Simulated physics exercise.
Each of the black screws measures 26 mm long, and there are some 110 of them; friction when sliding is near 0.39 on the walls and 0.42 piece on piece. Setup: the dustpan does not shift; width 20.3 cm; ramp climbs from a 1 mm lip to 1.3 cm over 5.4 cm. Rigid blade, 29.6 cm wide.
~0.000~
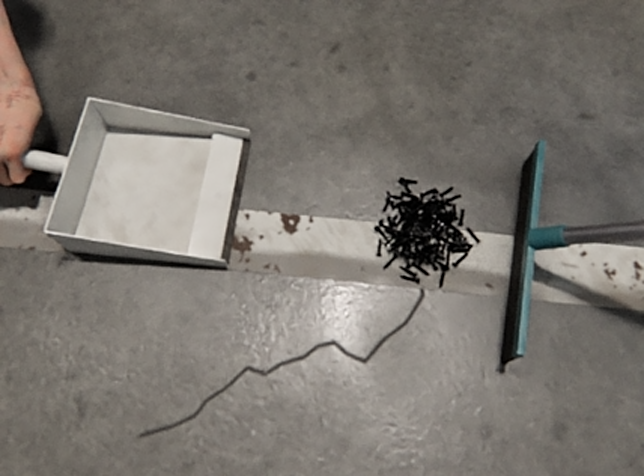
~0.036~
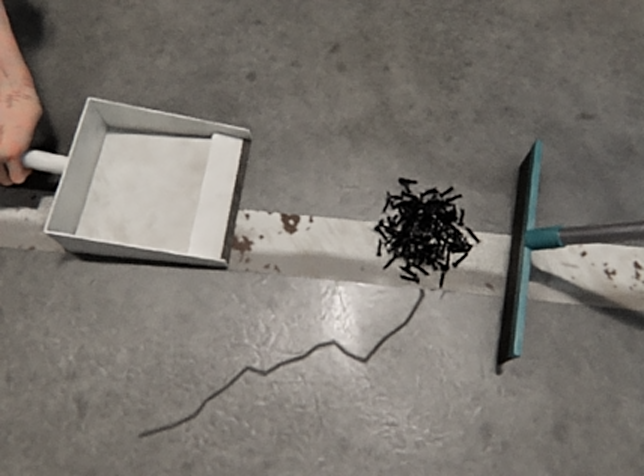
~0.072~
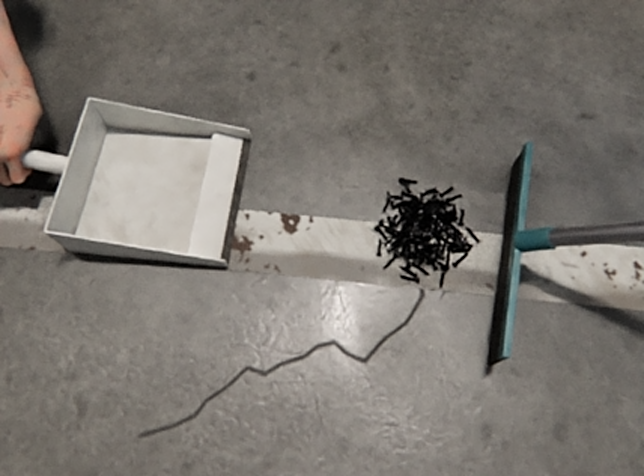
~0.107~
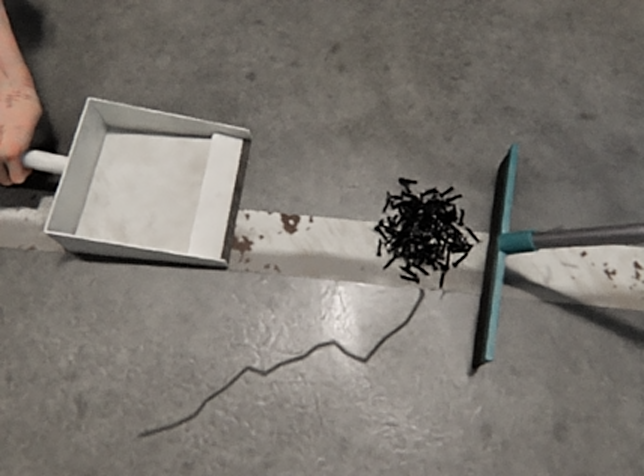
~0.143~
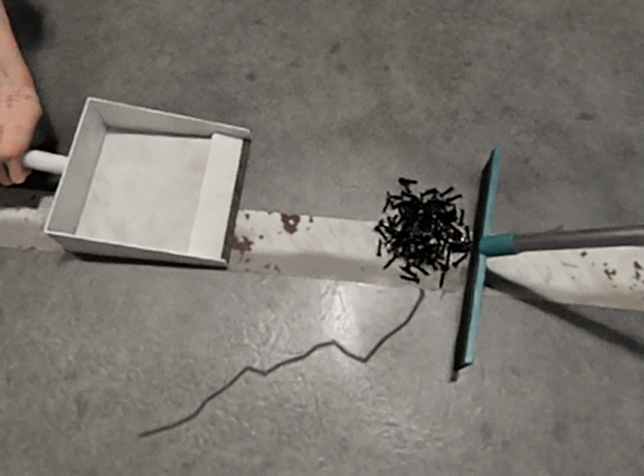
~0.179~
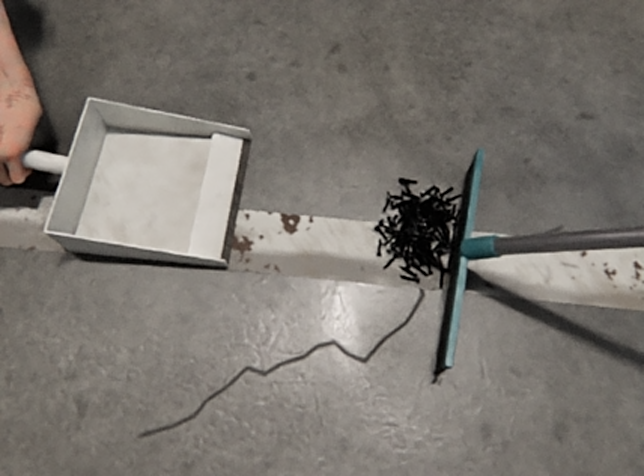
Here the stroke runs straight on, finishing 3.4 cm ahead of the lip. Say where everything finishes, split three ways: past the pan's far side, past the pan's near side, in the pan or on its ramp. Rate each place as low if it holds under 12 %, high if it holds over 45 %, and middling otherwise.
Past the pan's far side - low; past the pan's near side - middling; in the pan or on its ramp - low.
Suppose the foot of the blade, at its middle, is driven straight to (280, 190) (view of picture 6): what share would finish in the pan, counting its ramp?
Roughly 20 percent.
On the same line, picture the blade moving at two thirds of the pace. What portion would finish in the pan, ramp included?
I'd put it at roughly 0 per cent.
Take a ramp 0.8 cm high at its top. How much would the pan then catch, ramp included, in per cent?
Estimate with the new ramp: Some 5 in a hundred.
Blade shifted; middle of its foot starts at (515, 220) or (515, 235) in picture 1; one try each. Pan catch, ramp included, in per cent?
Close to 10 in a hundred, then close to 5 in a hundred.
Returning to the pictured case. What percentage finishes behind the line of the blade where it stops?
Roughly 10 per cent of it.
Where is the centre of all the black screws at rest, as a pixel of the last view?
Close to pixel (251, 227).
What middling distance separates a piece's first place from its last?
About 24 cm.
Then, at 0.38 s, middle of the blade 18 cm from the lip; 0 % over the lip, far side 0 %, near side 5 %.
After 0.51 s, middle of the blade 9 cm from the lip; 0 % over the lip, far side 5 %, near side 15 %.
After 0.77 s, middle of the blade 5 cm from the lip; 5 % over the lip, far side 5 %, near side 25 %.
In the end, at 1.7 s, far side 5 %, near side 25 %, pan 5 %, in front of the lip or behind the blade 70 %.
